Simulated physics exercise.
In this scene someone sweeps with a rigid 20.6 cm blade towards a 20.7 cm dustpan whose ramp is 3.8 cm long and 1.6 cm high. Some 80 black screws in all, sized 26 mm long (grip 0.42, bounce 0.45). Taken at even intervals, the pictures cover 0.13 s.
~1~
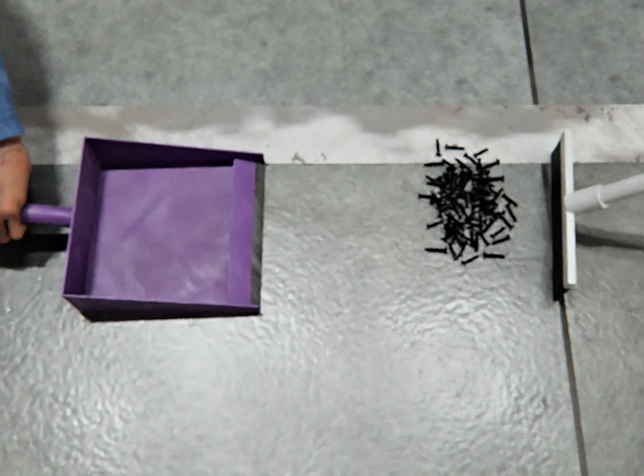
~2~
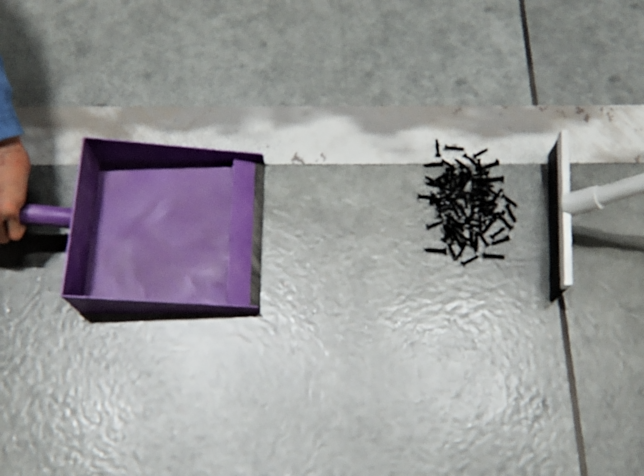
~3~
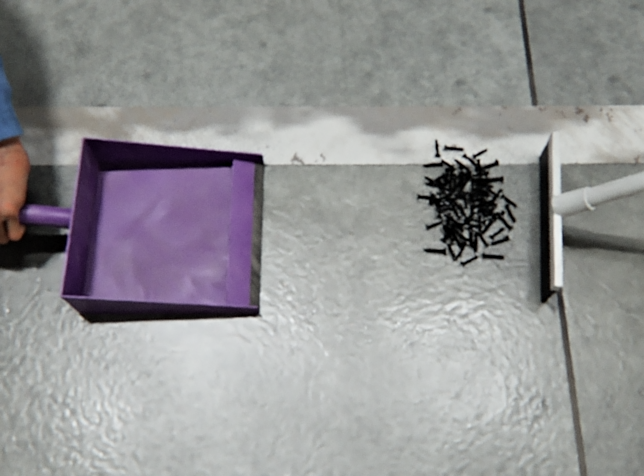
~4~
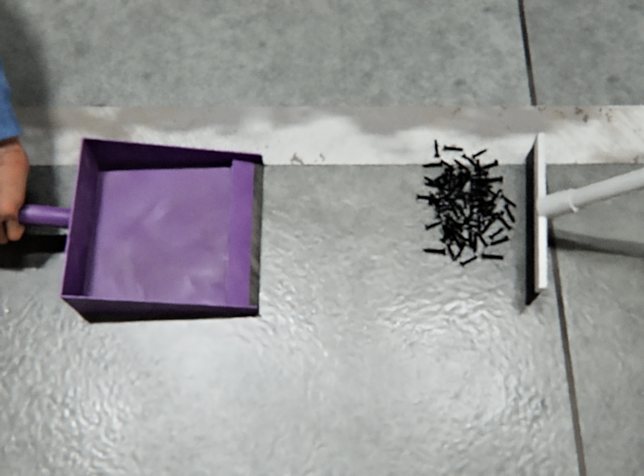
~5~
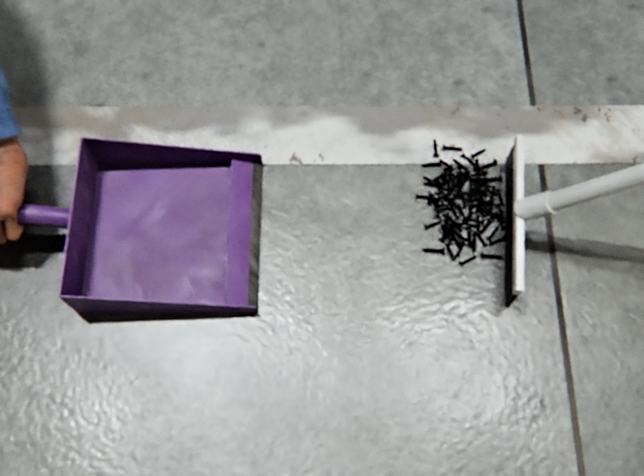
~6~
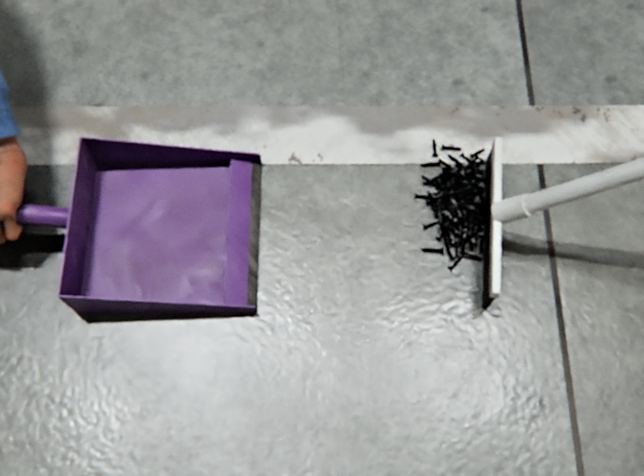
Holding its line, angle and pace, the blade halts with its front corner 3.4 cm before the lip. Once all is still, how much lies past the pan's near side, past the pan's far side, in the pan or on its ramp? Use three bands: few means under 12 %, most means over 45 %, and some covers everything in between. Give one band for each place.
Past the pan's near side: Few, past the pan's far side: Some, in the pan or on its ramp: Some.
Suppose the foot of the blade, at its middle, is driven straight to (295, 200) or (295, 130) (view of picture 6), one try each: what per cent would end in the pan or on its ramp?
Close to 20 and 5 in a hundred, in that order.
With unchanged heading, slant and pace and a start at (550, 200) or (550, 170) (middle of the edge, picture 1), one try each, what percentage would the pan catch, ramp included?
First try about 35 per cent, second about 25 per cent.
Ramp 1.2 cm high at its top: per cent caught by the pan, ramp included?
25 %.
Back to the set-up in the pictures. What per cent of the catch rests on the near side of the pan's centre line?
Some 50 per cent.
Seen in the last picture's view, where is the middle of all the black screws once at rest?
Roughly pixel (268, 212).
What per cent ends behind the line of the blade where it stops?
15 %.
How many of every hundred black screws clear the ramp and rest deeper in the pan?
It comes to some 0 per cent.
Then, 0.13 s after the last picture, middle of the blade 16 cm from the lip; 0 % over the lip, far side 15 %, near side 0 %.
Then, 0.22 s after the last picture, middle of the blade 7 cm from the lip; 0 % over the lip, far side 20 %, near side 0 %.
Then, 0.44 s after the last picture, middle of the blade 5 cm from the lip; 20 % over the lip, far side 20 %, near side 0 %.
In the end, near side 0 %, far side 20 %, pan 20 %, in front of the lip or behind the blade 55 %.
